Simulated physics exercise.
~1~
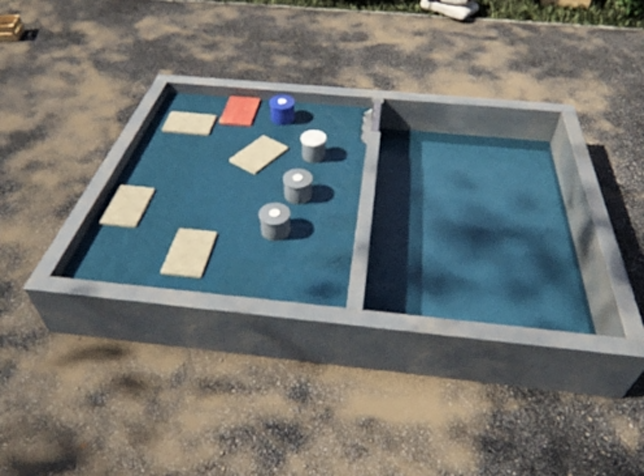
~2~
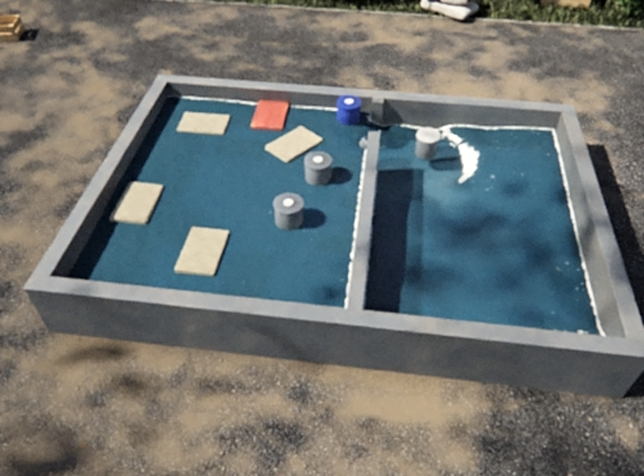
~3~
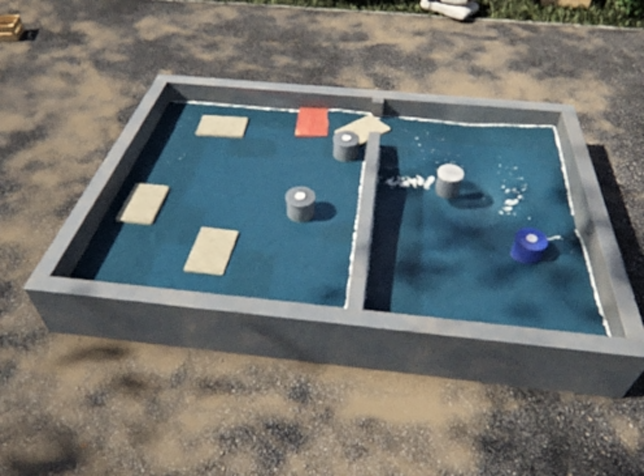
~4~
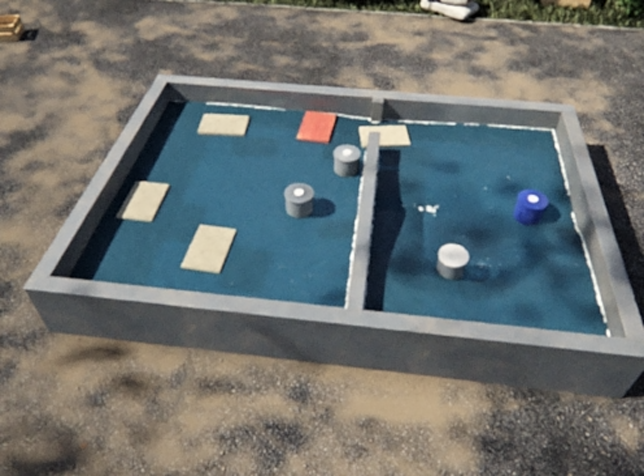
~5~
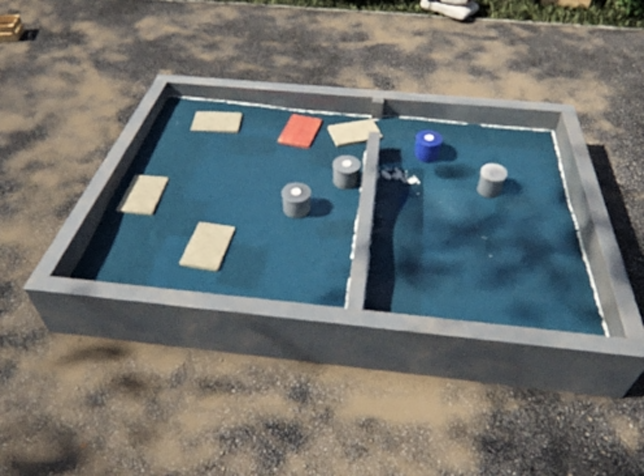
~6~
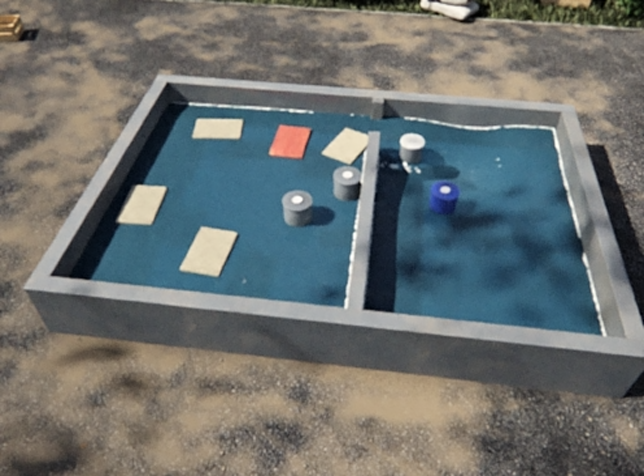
Blue and white tubs drifting through a gap into the right side of a divided basin and circling there, red float staying left.
